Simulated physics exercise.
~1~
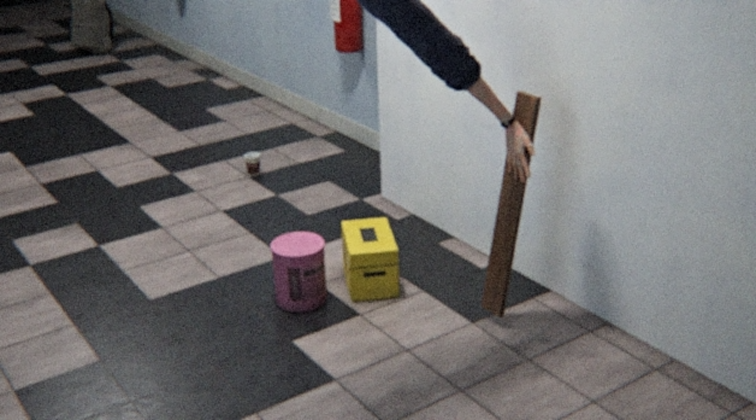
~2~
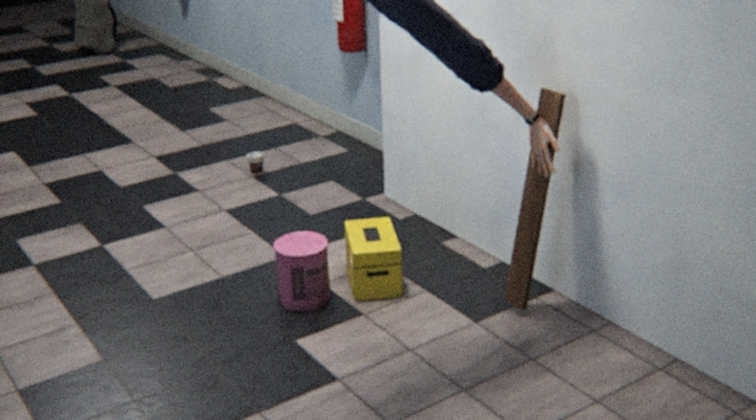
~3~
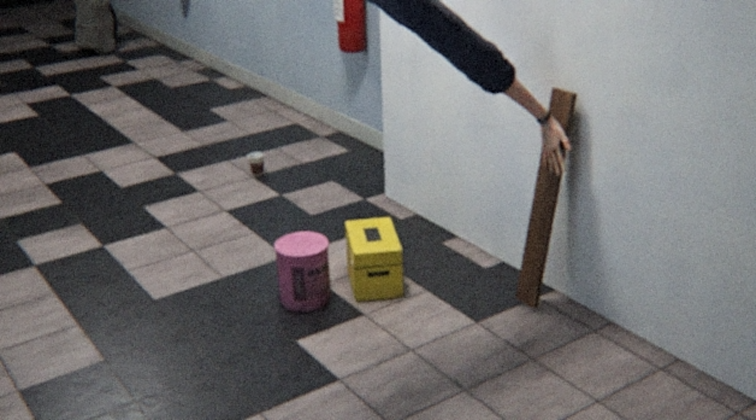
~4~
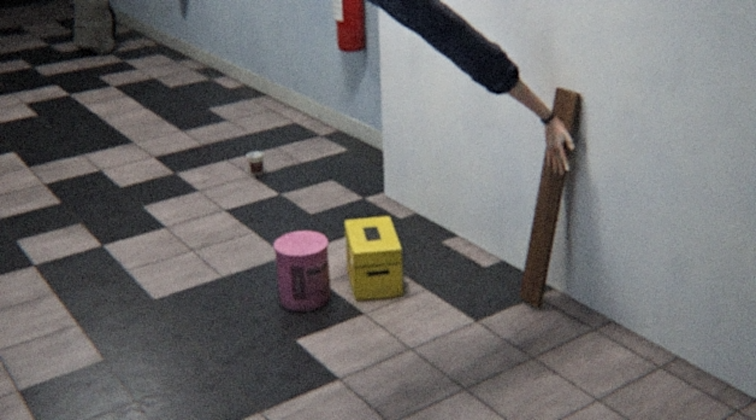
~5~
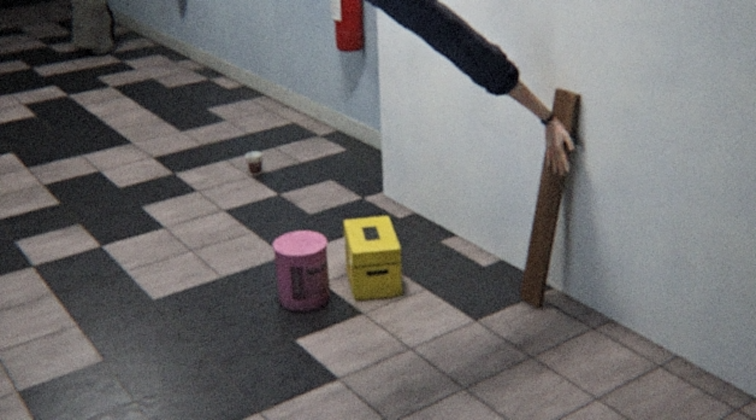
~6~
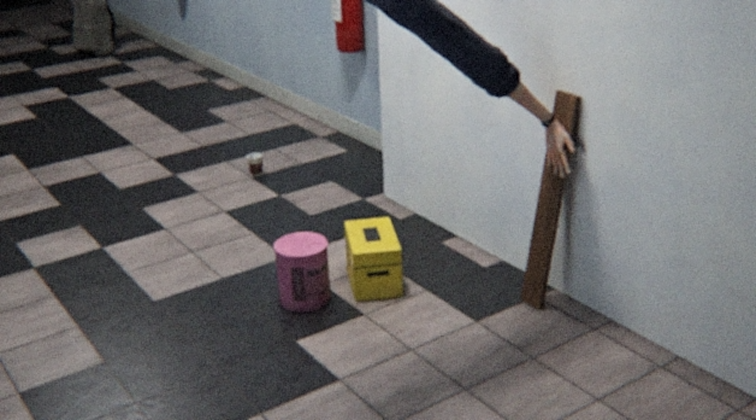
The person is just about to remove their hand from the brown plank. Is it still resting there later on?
Yes.
Then, 0.60 s after the last picture, nothing has stirred.
Then, 1.20 s after the last picture, brown plank resting near (550, 203).
At rest, all 3 in place. Seen from the same camera at the end, brown plank near (550, 203). The plank stays up.
